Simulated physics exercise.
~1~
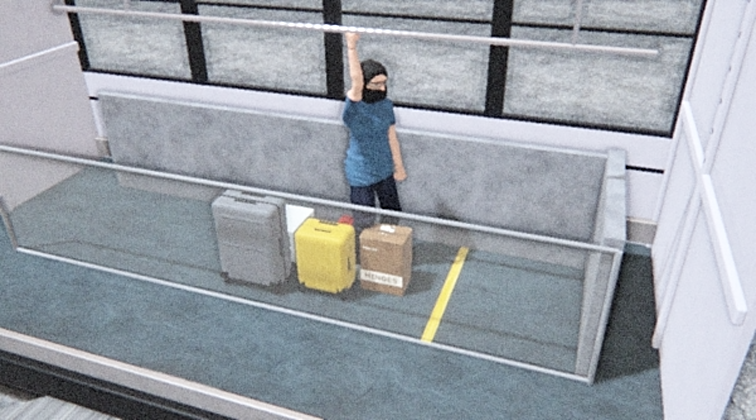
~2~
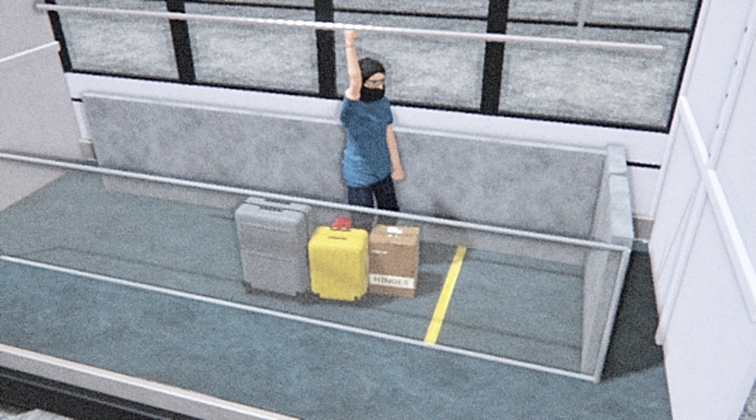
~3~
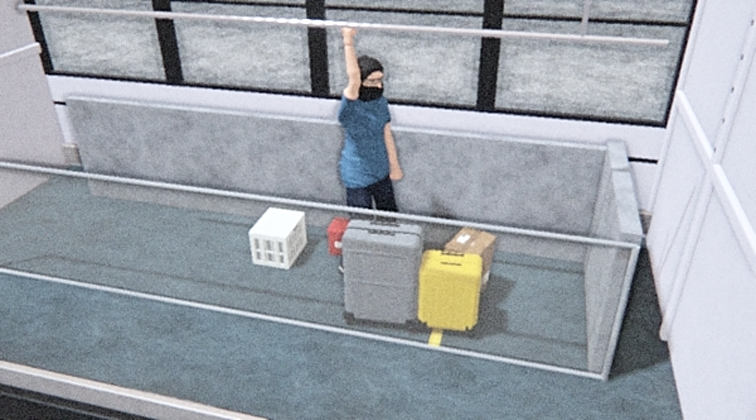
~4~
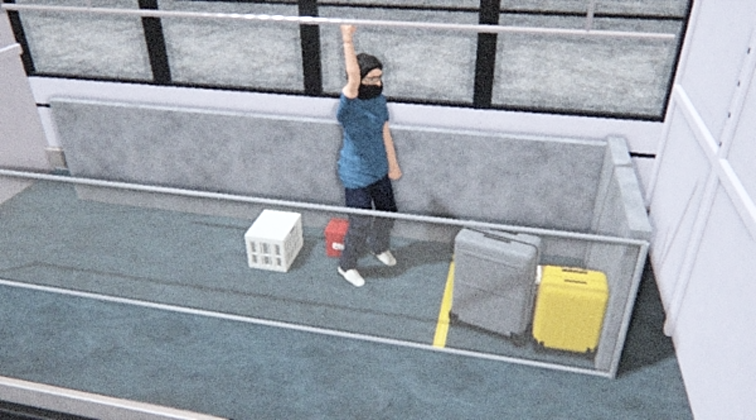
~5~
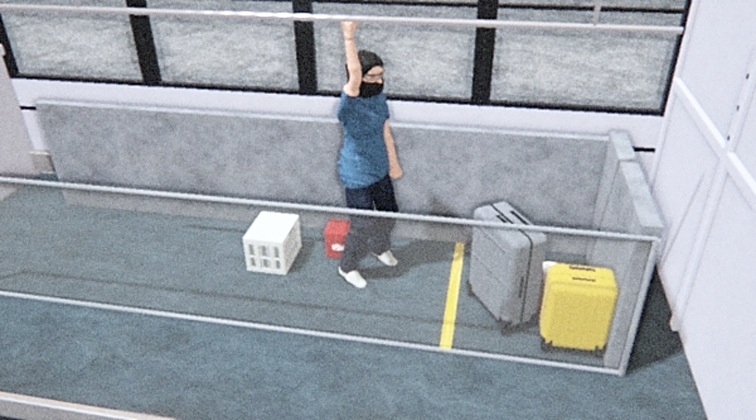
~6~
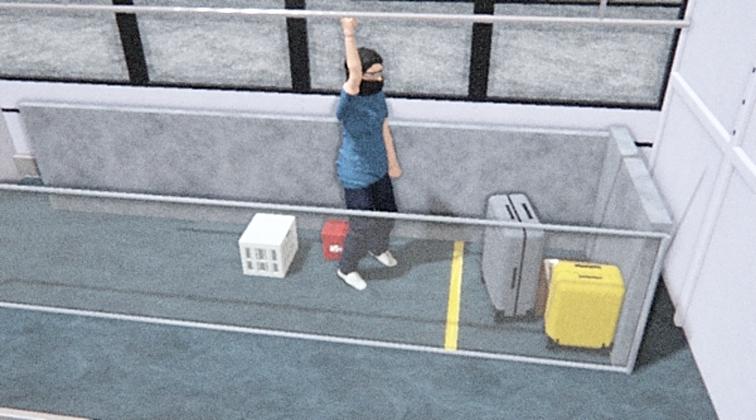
In a tram bay, two suitcases and a brown box slide right across the yellow line.
